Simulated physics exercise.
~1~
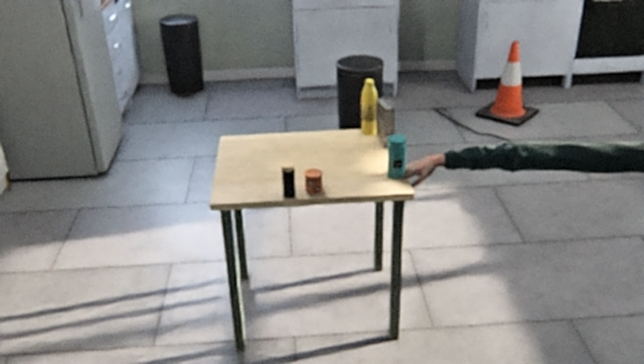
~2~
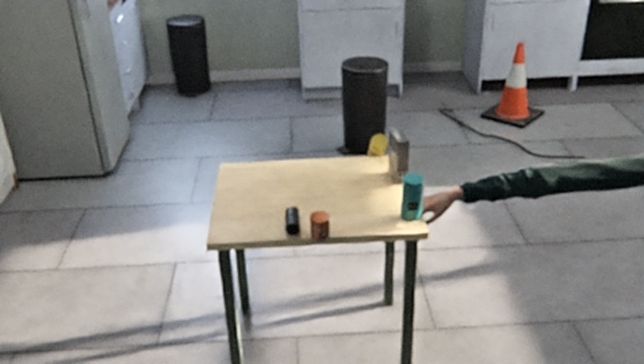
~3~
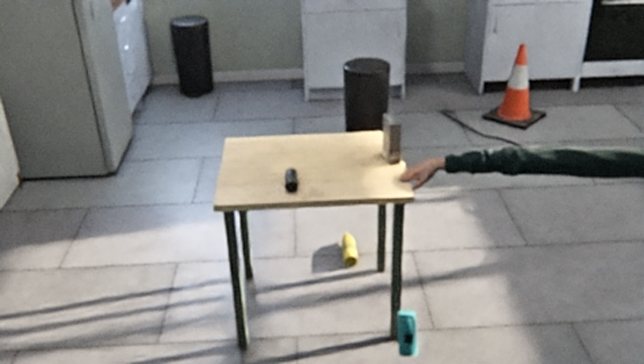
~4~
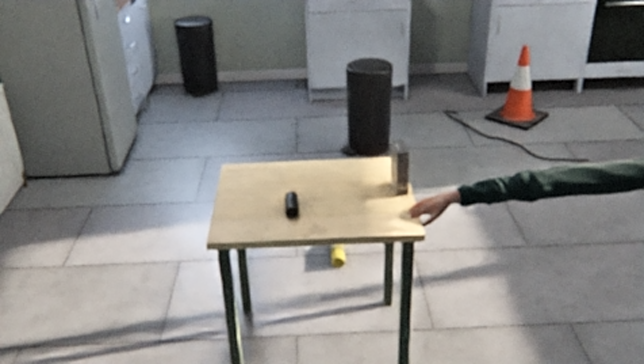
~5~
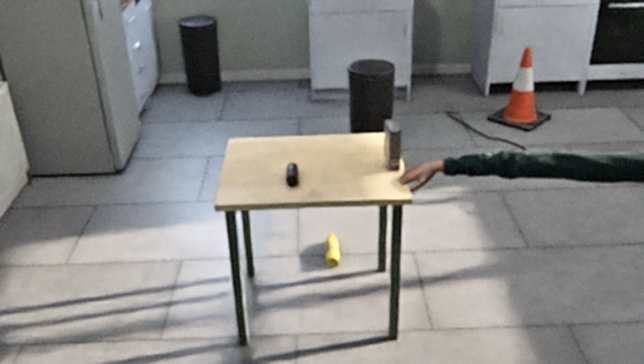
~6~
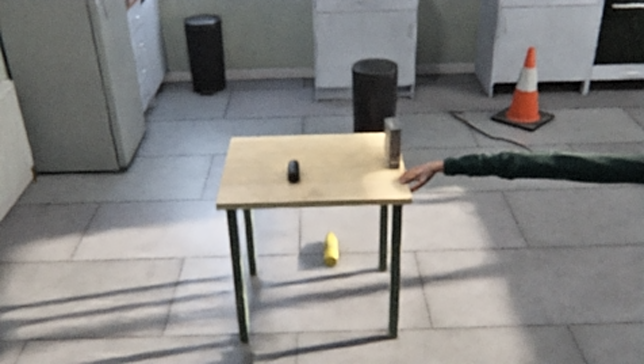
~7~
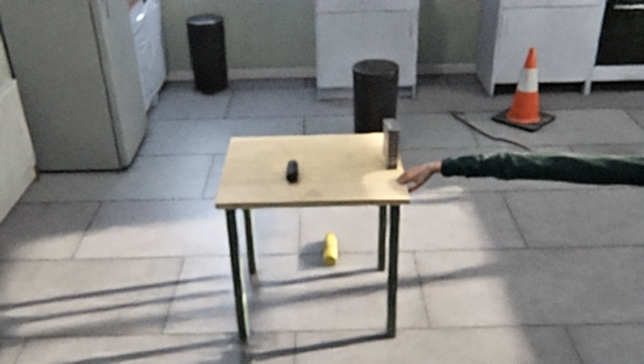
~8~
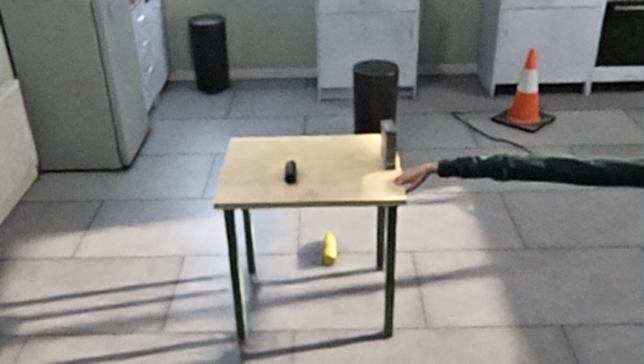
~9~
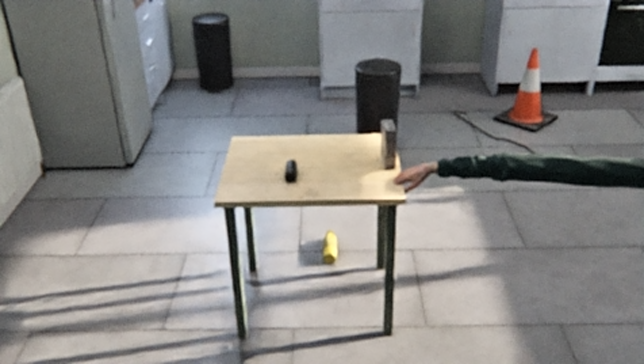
A small wooden table jerked toward the viewer and back with a hand at its right edge, sending a yellow bottle, turquoise container and orange tin off the top. The black shaker ended on its side beside the still-upright grey packet, the bottle lying below.
